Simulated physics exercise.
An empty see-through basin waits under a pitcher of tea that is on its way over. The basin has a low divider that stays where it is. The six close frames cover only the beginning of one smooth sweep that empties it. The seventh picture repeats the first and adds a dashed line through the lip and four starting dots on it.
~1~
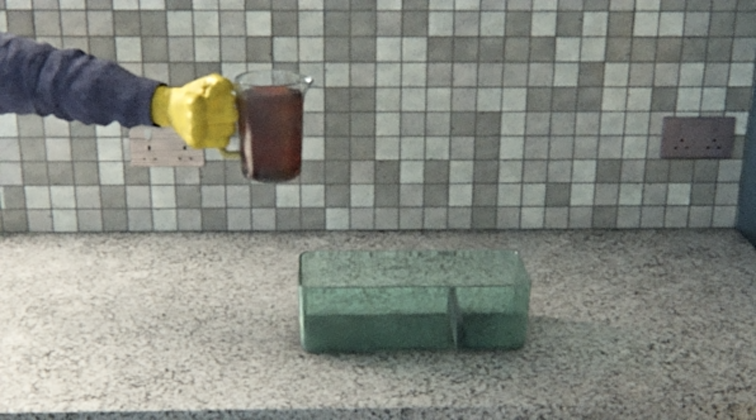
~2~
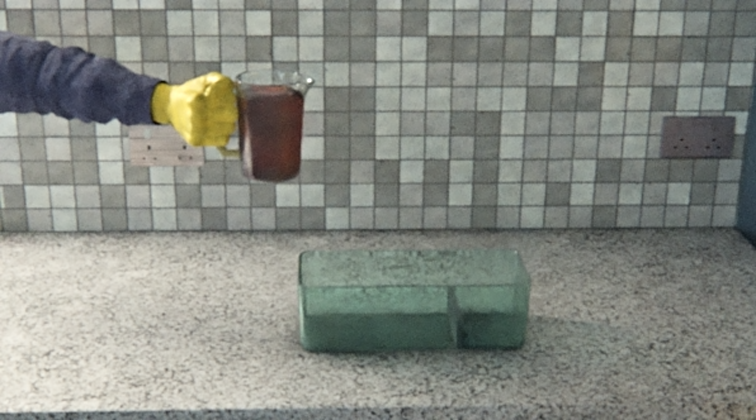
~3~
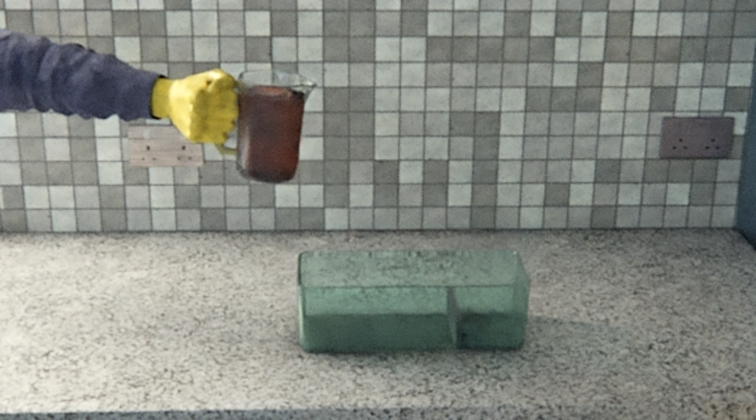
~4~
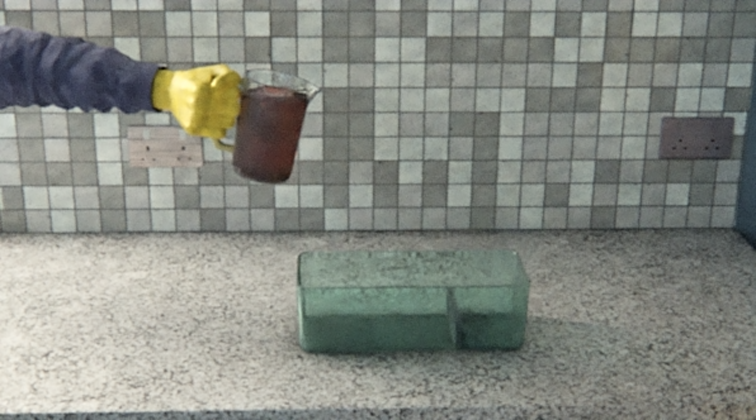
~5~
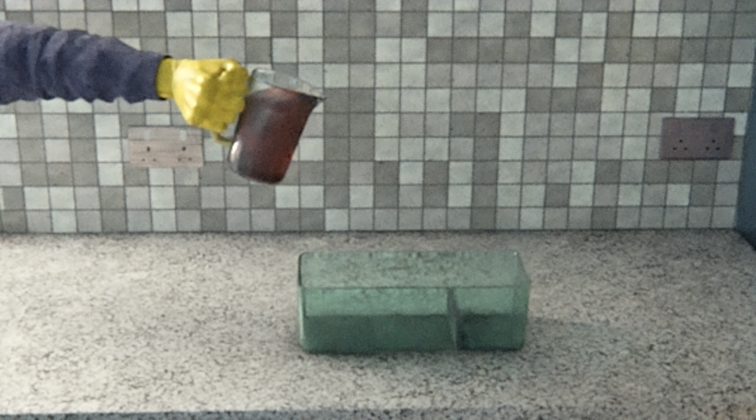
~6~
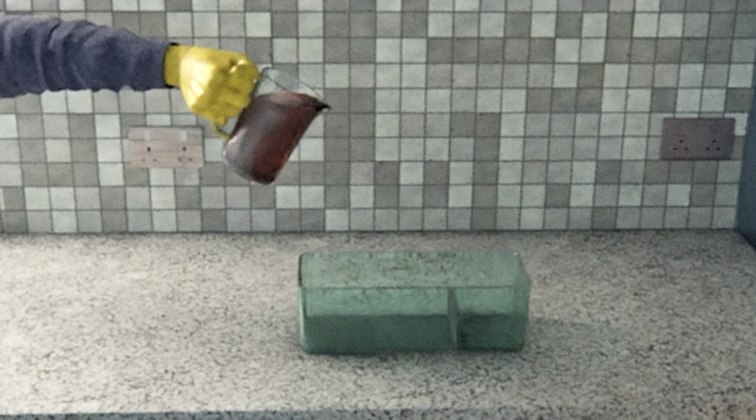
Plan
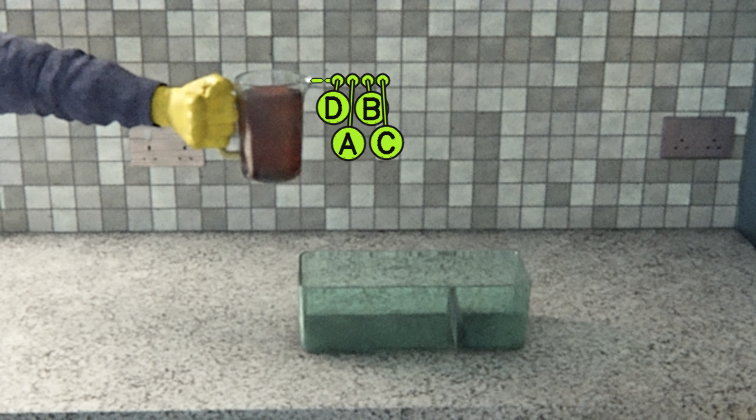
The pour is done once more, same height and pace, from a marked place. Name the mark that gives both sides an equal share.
Best: C.
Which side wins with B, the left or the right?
The left side.
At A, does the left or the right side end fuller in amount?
More ends on the left.
On the marked copy, A at (352, 80); B at (367, 80); C at (382, 80); D at (337, 80).
If A is chosen, about 89 % ends left of the wall and 6 % right of it; 5 % is lost outside.
If B is chosen, about 82 % ends left of the wall and 6 % right of it; 11 % is lost outside.
If C is chosen, about 49 % ends left of the wall and 49 % right of it.
If D is chosen, about 87 % ends left of the wall and 9 % right of it; 4 % is lost outside.
